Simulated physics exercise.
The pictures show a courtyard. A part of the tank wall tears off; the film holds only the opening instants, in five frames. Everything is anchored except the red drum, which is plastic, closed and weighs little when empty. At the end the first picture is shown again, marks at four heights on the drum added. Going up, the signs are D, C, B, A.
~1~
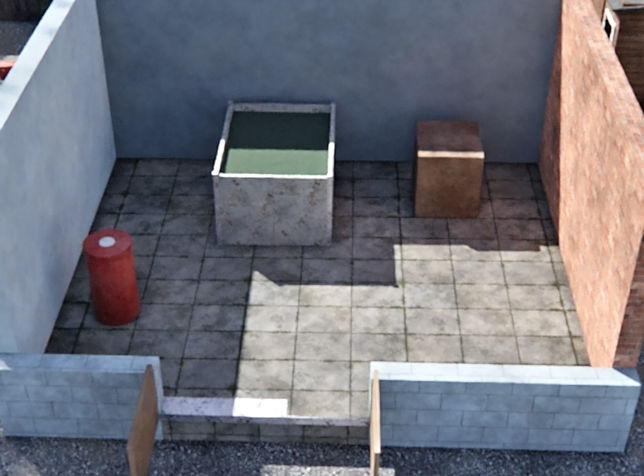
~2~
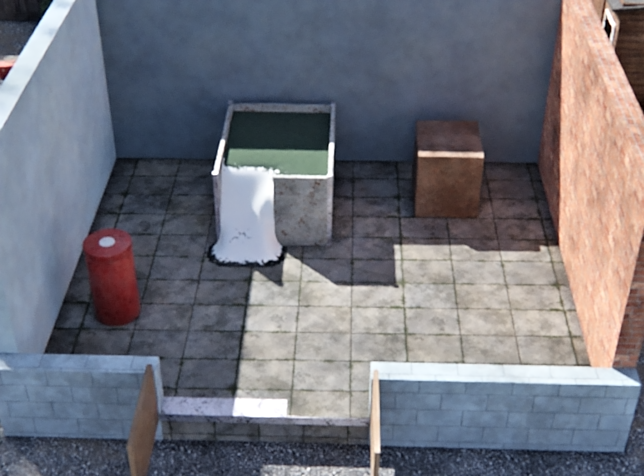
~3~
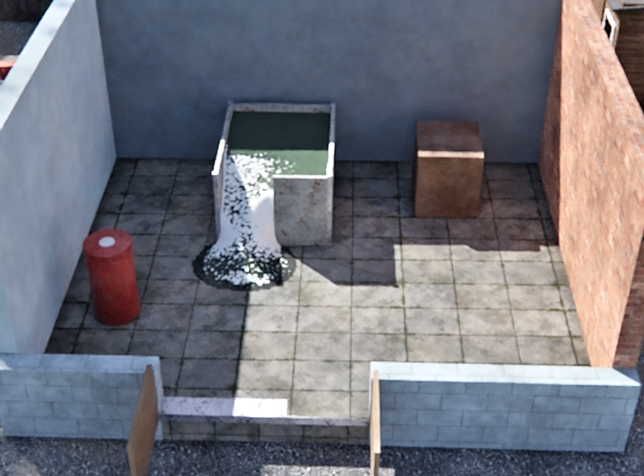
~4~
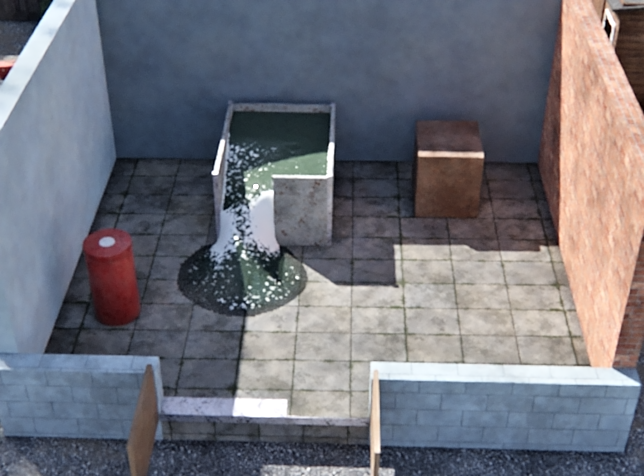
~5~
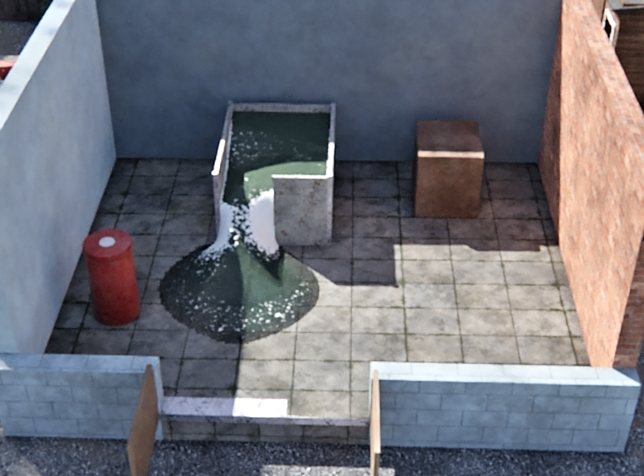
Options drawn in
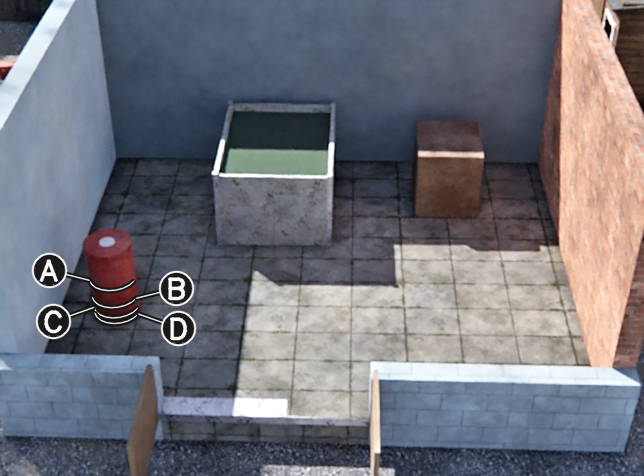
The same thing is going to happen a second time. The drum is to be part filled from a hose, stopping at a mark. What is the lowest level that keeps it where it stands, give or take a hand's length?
The answer is mark B.
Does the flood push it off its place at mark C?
Yes, that goes wrong.
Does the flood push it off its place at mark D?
Yes, that goes wrong.
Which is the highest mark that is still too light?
Mark C.
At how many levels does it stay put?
Two of them.
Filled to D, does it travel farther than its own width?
Yes, clearly.
On the marked copy, A at (108, 290); B at (111, 307); C at (112, 317); D at (113, 323); from the bottom up D, C, B, A.
For mark A, it does not move.
For mark B, it shifts by a finger or two and stays.
For mark C, it is pushed about twice its own width away.
For mark D, it is pushed about 3 times its own width away.
